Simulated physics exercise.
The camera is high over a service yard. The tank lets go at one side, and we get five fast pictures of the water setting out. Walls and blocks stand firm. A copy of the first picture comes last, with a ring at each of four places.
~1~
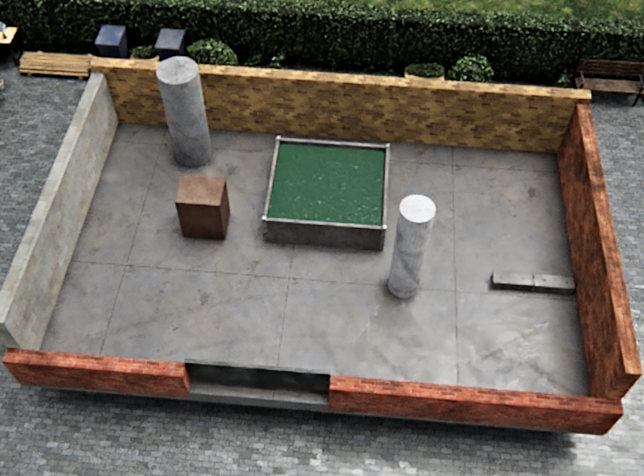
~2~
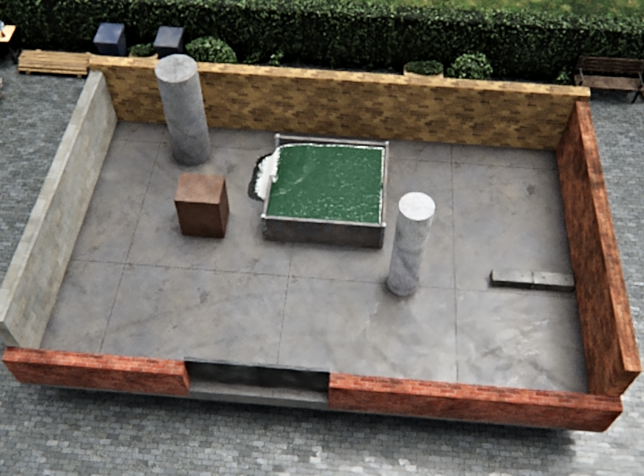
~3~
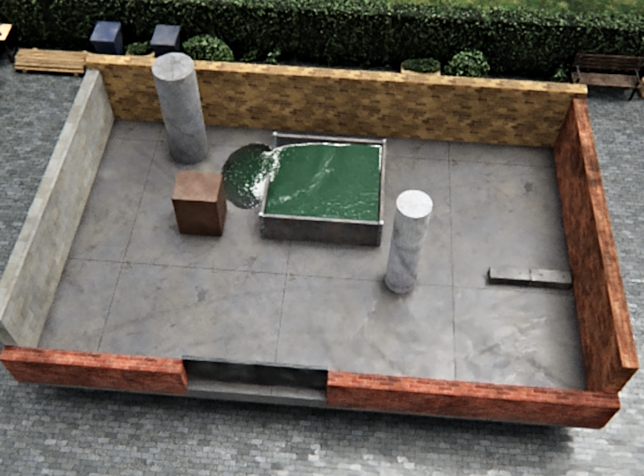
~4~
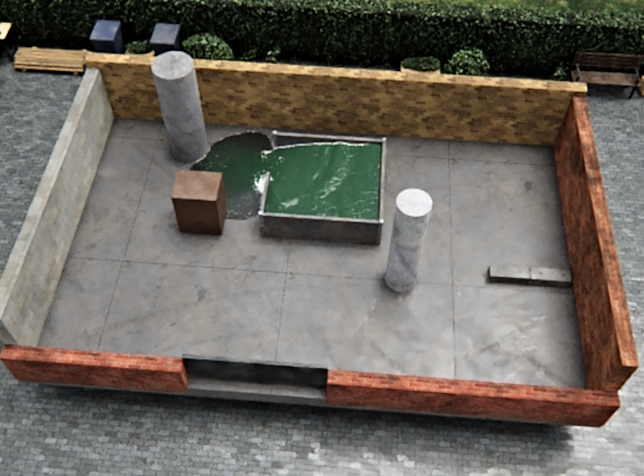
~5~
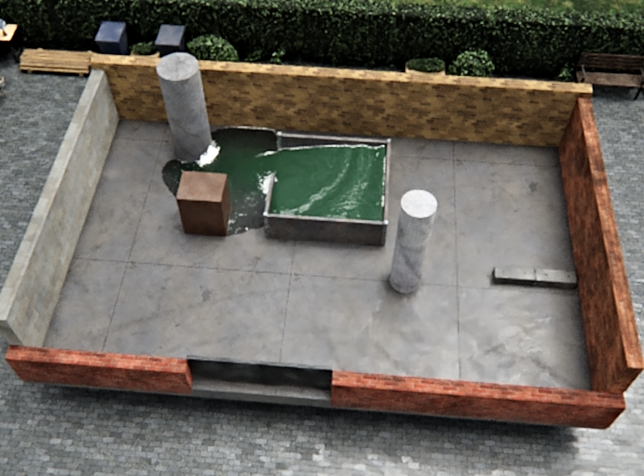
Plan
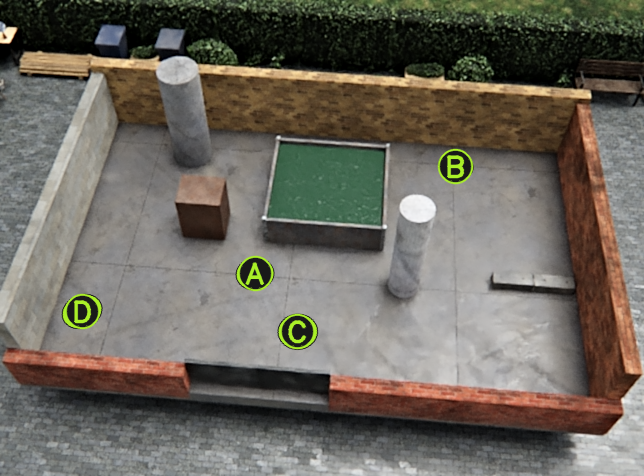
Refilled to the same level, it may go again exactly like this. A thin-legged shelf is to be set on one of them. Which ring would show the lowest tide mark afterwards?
It is B.
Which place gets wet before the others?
The answer is D.
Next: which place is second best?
That would be A.
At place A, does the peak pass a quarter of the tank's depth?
No, it does not.
On the marked copy, A at (255, 273); B at (455, 166); C at (297, 331); D at (82, 311).
For place A, the water peaks at about 11 % of the depth that stood in the tank.
For place B, the water peaks at about 4 % of the depth that stood in the tank.
For place C, the water peaks at about 20 % of the depth that stood in the tank.
For place D, the water peaks at about 28 % of the depth that stood in the tank.
